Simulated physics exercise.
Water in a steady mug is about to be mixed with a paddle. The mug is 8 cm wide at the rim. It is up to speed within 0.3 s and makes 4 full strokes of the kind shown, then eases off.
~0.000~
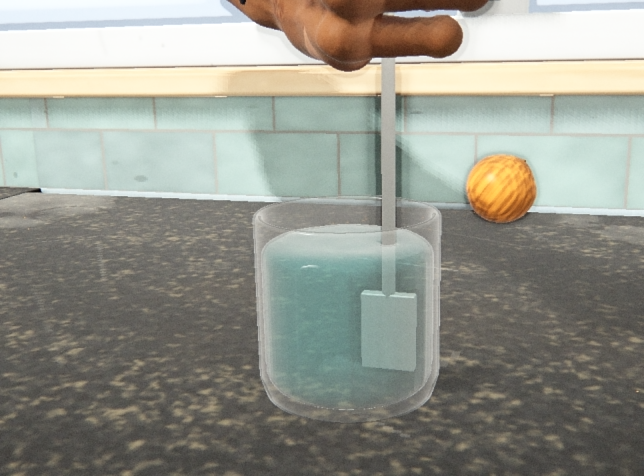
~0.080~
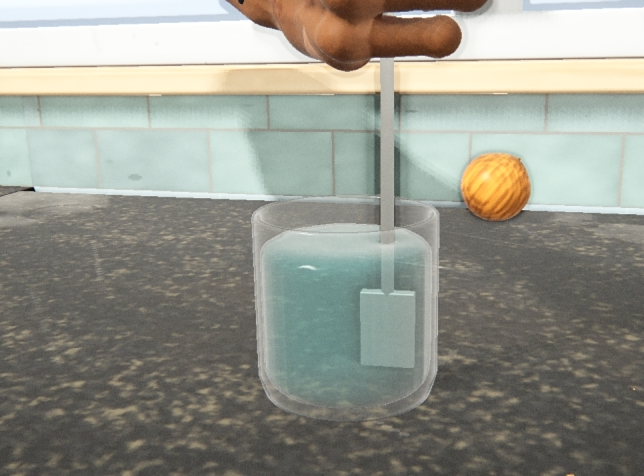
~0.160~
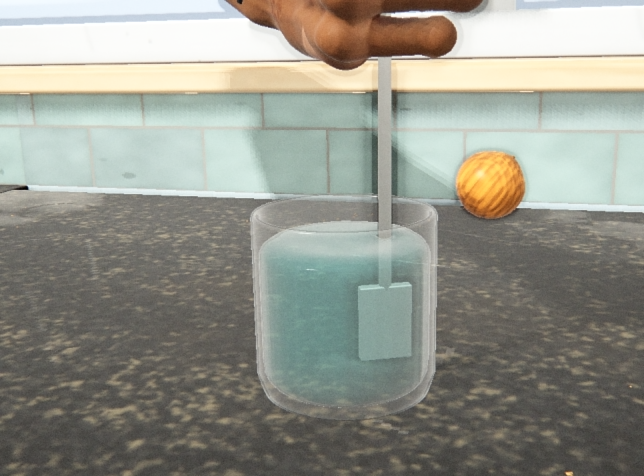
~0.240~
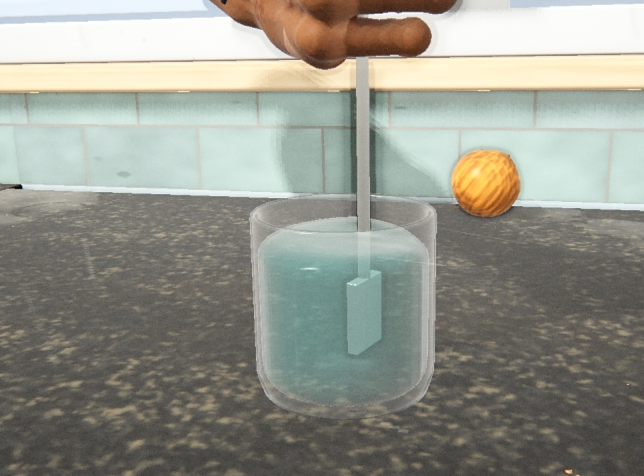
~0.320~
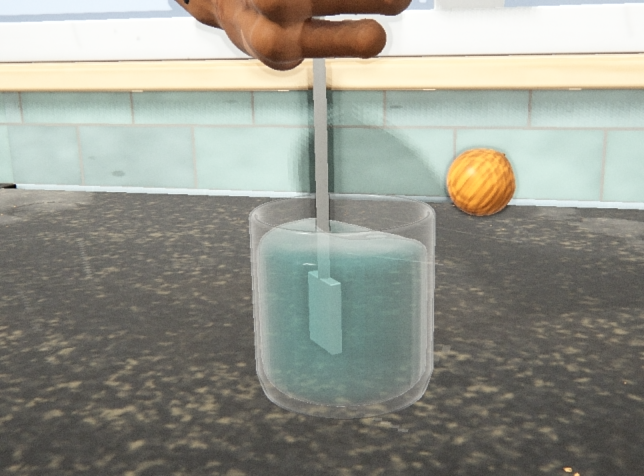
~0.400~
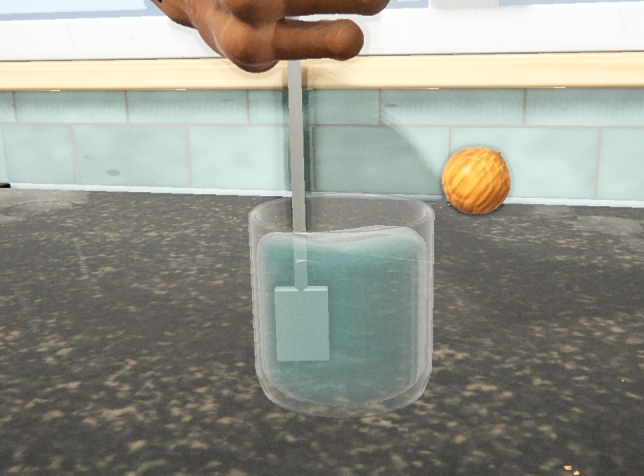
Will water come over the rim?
This mug stays dry outside.
After 0.85 s 0 ml is over the rim.
After 1.30 s 0 ml is over the rim.
After 1.76 s 0 ml is over the rim.
After 2.21 s 0 ml is over the rim.
In the end 0 ml is over the rim.
